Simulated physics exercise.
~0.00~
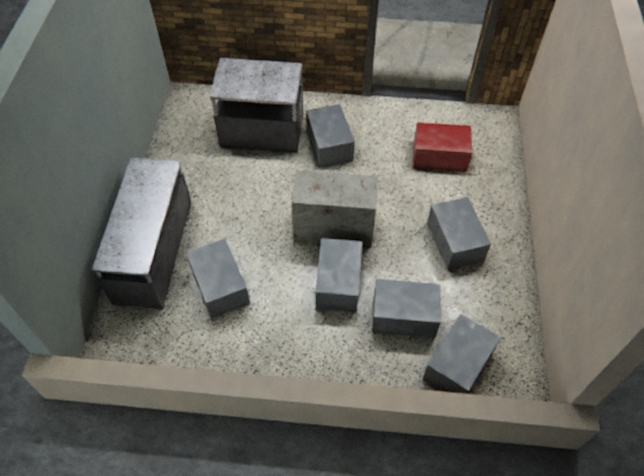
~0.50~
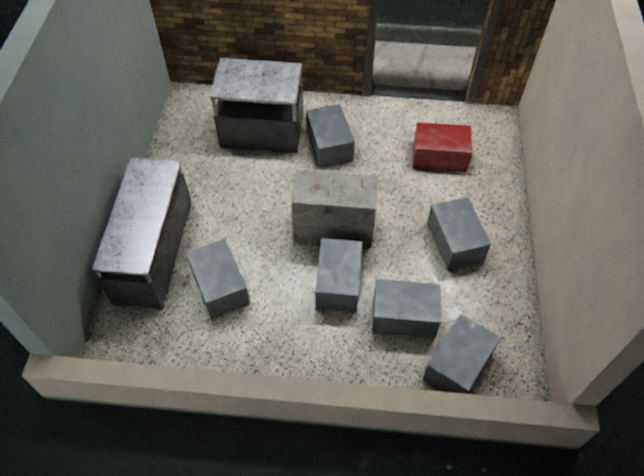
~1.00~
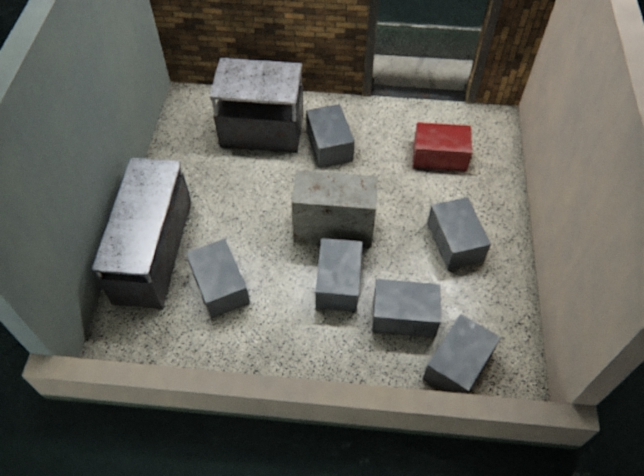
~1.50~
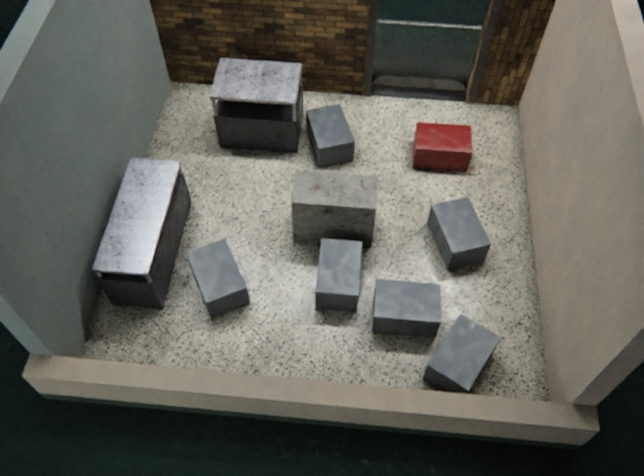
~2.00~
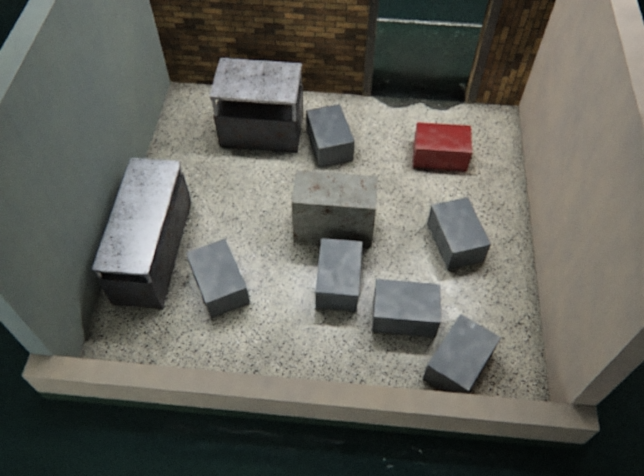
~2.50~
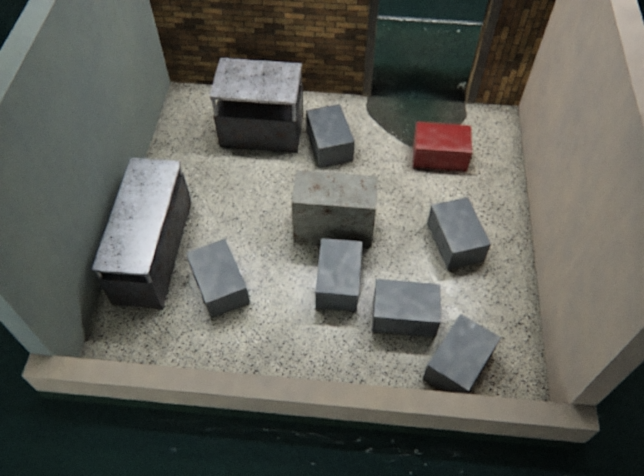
In a small shop seen from high above, dark water gathered outside the open doorway and then crept a little way in across the speckled floor, while the red crate and grey blocks stayed still.
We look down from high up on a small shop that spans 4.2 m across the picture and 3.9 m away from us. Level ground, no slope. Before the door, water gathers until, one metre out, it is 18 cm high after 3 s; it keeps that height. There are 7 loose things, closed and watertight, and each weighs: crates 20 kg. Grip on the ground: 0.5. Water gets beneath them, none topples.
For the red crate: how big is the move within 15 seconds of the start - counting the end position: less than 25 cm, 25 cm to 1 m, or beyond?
My guess is it drifts off a long way.
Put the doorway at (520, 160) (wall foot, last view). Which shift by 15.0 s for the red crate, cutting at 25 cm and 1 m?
In that case the red crate gets carried off.
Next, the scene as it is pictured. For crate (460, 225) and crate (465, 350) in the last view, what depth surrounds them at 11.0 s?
Around 8 cm and 7 cm.
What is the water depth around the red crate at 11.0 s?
8 cm, roughly.
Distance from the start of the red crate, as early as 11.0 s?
Close to 80 cm.
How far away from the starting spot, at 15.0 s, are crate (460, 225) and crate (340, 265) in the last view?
Respectively 100 and 30 centimetres.
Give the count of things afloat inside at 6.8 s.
0.
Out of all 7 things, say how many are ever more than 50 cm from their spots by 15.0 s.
I get 5.
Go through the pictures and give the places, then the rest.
The first picture shows the red crate at (444, 137), on the bottom; 0.0 m2 under water; 0 of 7 have shifted.
The second picture shows the red crate at (444, 137), on the bottom; water covers 0.0 m2; 0 of 7 have shifted.
The third picture shows the red crate at (444, 137), on the bottom; 0.0 m2 under water; 0 of 7 have shifted.
The fourth picture shows the red crate at (444, 137) rests on the ground; water covers 0.0 m2; 0 of 7 have shifted.
The fifth picture shows the red crate at (444, 137) rests on the ground; 0.1 m2 under water; 0 of 7 have shifted.
The sixth picture shows the red crate at (444, 137), on the bottom; water covers 0.6 m2; 0 of 7 have shifted.
After 3.5 s the red crate is near (445, 144), 0.1 m from its start, aground; 0 afloat.
After 6.8 s the red crate is near (451, 184), 0.7 m from its start, aground; 0 afloat.
After 11.0 s the red crate is near (453, 195), 0.8 m from its start, aground; 0 afloat.
After 15.0 s the red crate is near (526, 277), 1.9 m from its start, afloat; 7 afloat.
